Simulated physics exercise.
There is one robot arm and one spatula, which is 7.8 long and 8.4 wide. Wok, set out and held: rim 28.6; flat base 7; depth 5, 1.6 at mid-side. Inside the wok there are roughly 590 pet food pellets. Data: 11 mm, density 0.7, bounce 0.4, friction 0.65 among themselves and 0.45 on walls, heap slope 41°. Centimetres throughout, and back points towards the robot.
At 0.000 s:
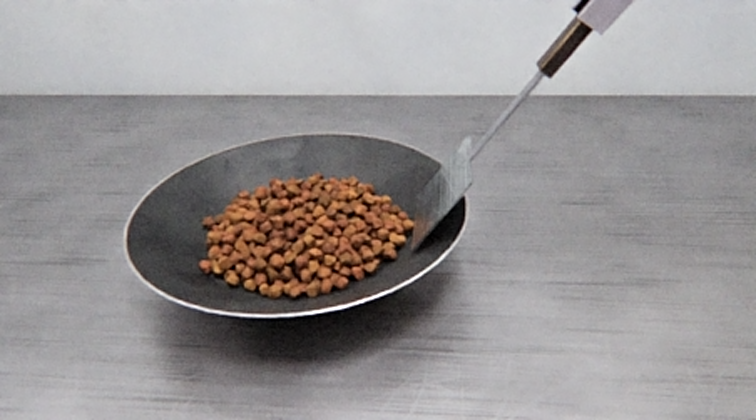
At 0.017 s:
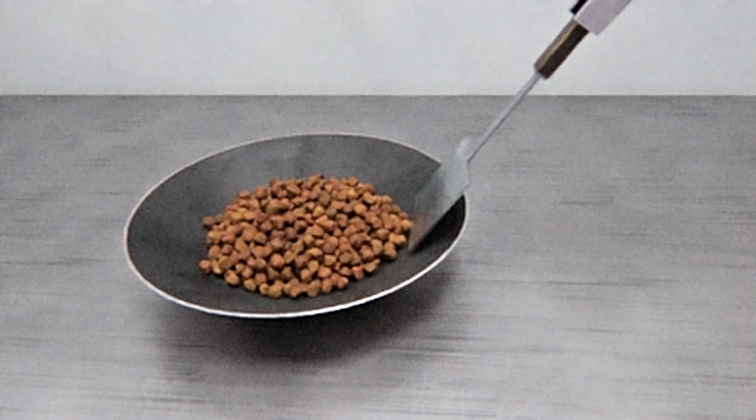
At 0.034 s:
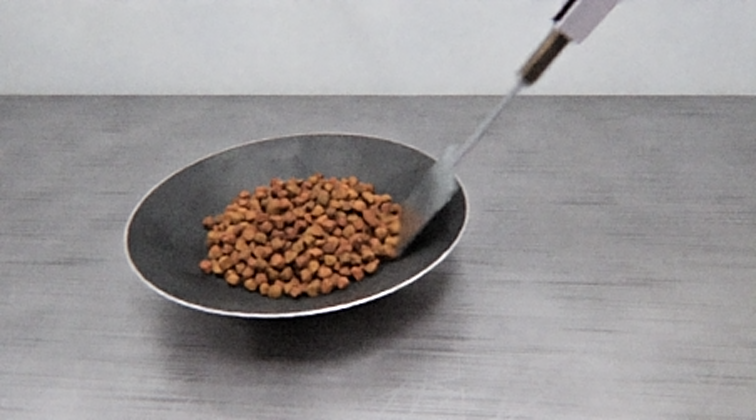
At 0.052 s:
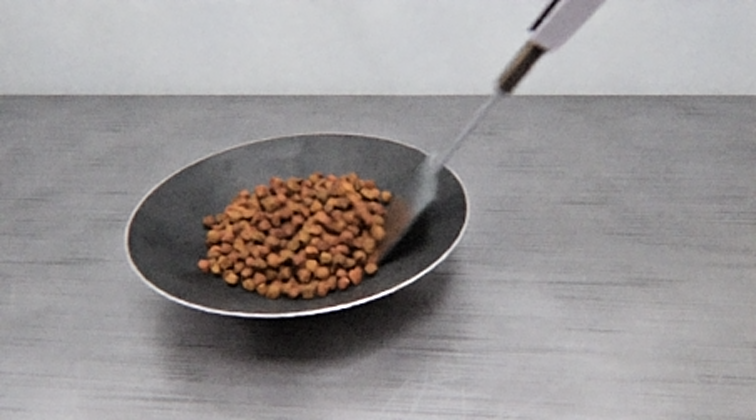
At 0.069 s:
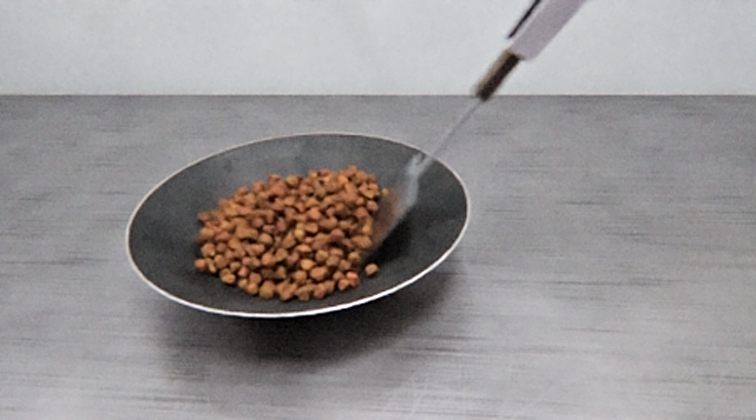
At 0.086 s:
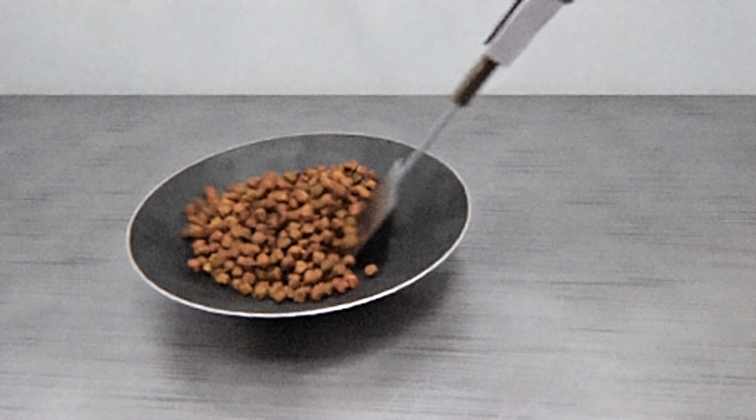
The clip opens on a dark wok of small brown pellets on a grey surface, with a spatula angled down at the heap's right side. The spatula moves left into the pellets, pushing the heap a little leftward and bunching it up, while a pellet separates near the blade at the lower right.
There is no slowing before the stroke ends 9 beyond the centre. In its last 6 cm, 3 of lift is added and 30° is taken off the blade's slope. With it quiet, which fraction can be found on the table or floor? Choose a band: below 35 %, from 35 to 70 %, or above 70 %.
From 35 to 70 %.
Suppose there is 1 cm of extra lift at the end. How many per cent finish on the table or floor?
Roughly 45 per cent.
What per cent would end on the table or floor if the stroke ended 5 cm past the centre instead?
Near 10 per cent.
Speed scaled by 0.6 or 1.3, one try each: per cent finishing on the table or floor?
Around 25 per cent, then around 50 per cent, would end on the table or floor.
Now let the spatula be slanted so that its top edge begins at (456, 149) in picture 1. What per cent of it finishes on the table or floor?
Roughly 45 percent ends on the table or floor.
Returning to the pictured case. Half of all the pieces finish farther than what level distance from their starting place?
Some 13 centimetres.
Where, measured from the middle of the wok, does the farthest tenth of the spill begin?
Radial distance: Approx. 35 cm.
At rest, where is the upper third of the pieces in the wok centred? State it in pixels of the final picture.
You'll find it at about (216, 207).
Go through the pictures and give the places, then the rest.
Spatula top edge at (471, 157), sloping 55°; upper third of the load around (302, 218), from x 205 to 410, top at y 180; 586 in the wok, in the first frame.
Spatula top edge at (468, 158), sloping 55°; upper third of the load around (302, 218), from x 205 to 405, top at y 180, in the second frame.
Spatula top edge at (454, 164), sloping 55°; upper third of the load around (302, 217), from x 205 to 400, top at y 180, in the third frame.
Spatula top edge at (434, 171), sloping 55°; upper third of the load around (303, 214), from x 205 to 385, top at y 180, in the fourth frame.
Spatula top edge at (415, 177), sloping 55°; upper third of the load around (294, 210), from x 200 to 385, top at y 170, in the fifth frame.
Spatula top edge at (397, 181), sloping 55°; upper third of the load around (283, 206), from x 190 to 385, top at y 165; 586 in the wok, in the sixth frame.
By 0.13 s, sloping 55°, highest piece 9 above the table; 586 in the wok.
By 0.18 s, sloping 45°, highest piece 8 above the table; 571 in the wok, 15 on the blade or in flight.
By 0.40 s, sloping 25°, highest piece 6 above the table; 322 in the wok, 235 on the table or floor, 29 on the blade or in flight.
By 1.45 s, sloping 25°, highest piece 5 above the table; 321 in the wok, 265 on the table or floor.
Final count, 321 in the wok, 265 on the table or floor. That is 45 % on the table or floor.
